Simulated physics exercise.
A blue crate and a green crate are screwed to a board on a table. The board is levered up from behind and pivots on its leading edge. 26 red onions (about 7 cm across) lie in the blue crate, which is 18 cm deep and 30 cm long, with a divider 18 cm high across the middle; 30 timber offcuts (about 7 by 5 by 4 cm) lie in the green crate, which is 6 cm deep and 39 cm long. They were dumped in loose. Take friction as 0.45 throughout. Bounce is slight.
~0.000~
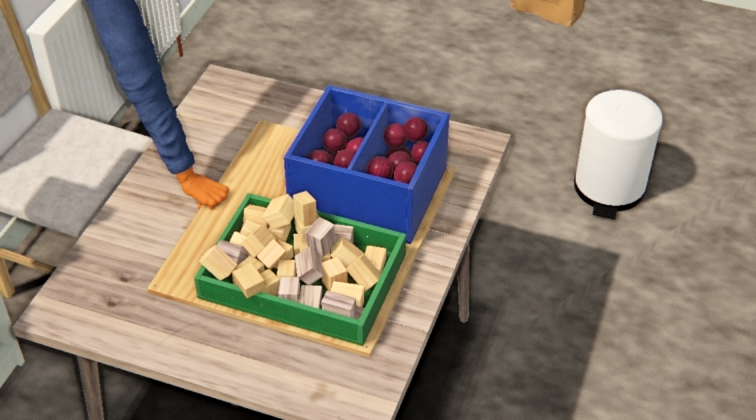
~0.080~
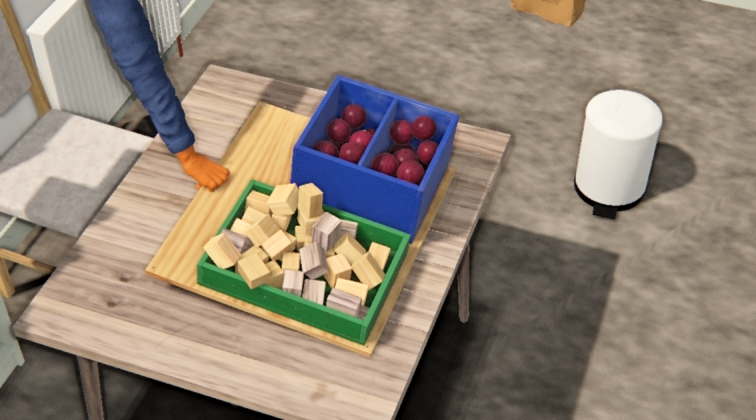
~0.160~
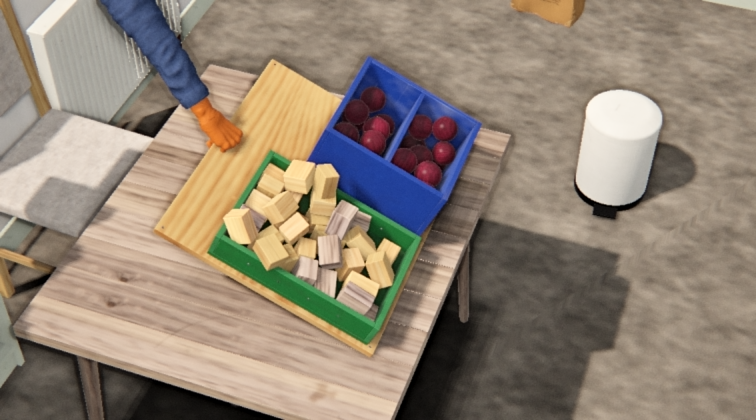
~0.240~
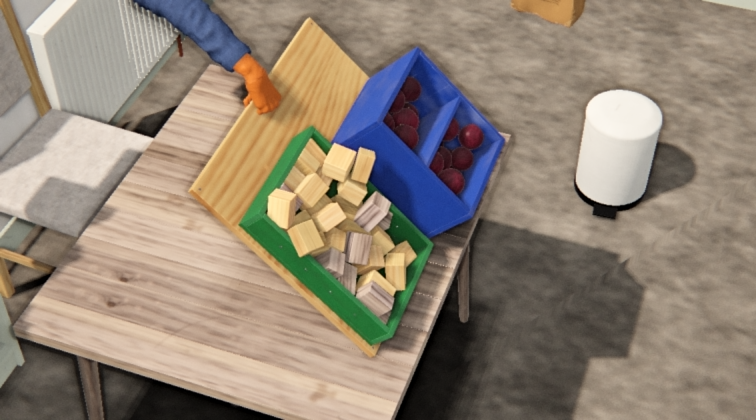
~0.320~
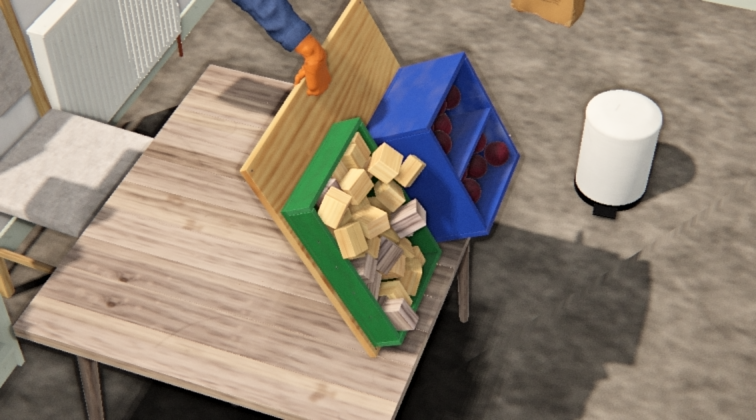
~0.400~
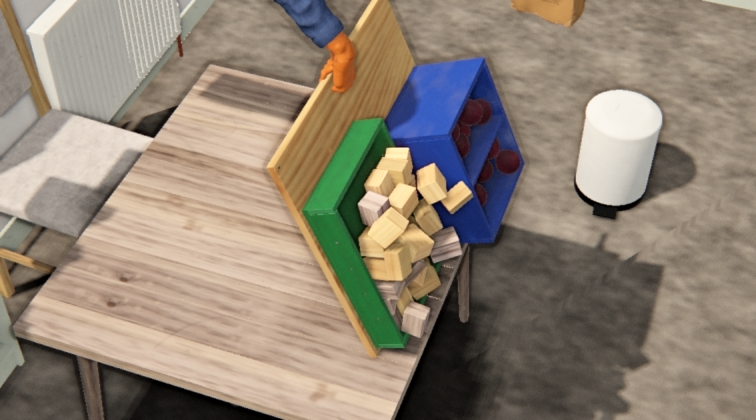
Board holding a green crate of wood blocks and a blue crate of dark red balls tilting steeply as a gloved hand raises it.
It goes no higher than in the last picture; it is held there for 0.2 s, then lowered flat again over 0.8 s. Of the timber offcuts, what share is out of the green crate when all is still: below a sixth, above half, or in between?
More than half of the timber offcuts leave the green crate.
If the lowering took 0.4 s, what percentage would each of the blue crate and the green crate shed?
Then blue crate 10, green crate 80 per cent.
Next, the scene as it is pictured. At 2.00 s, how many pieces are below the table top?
Roughly 25.
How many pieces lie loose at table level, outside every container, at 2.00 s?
Some 1 pieces.
After 0.66 s, tilt 66°; blue crate 24 in, 2 out and green crate 6 in, 24 out.
After 0.98 s, tilt 36°; blue crate 24 in, 2 out and green crate 5 in, 25 out.
After 1.42 s, tilt 0°; blue crate 24 in, 2 out and green crate 4 in, 26 out.
Outcome (at 2.00 s), blue crate 24 in, 2 out and green crate 4 in, 26 out. Asked share, 26 of 30, 87 per cent.
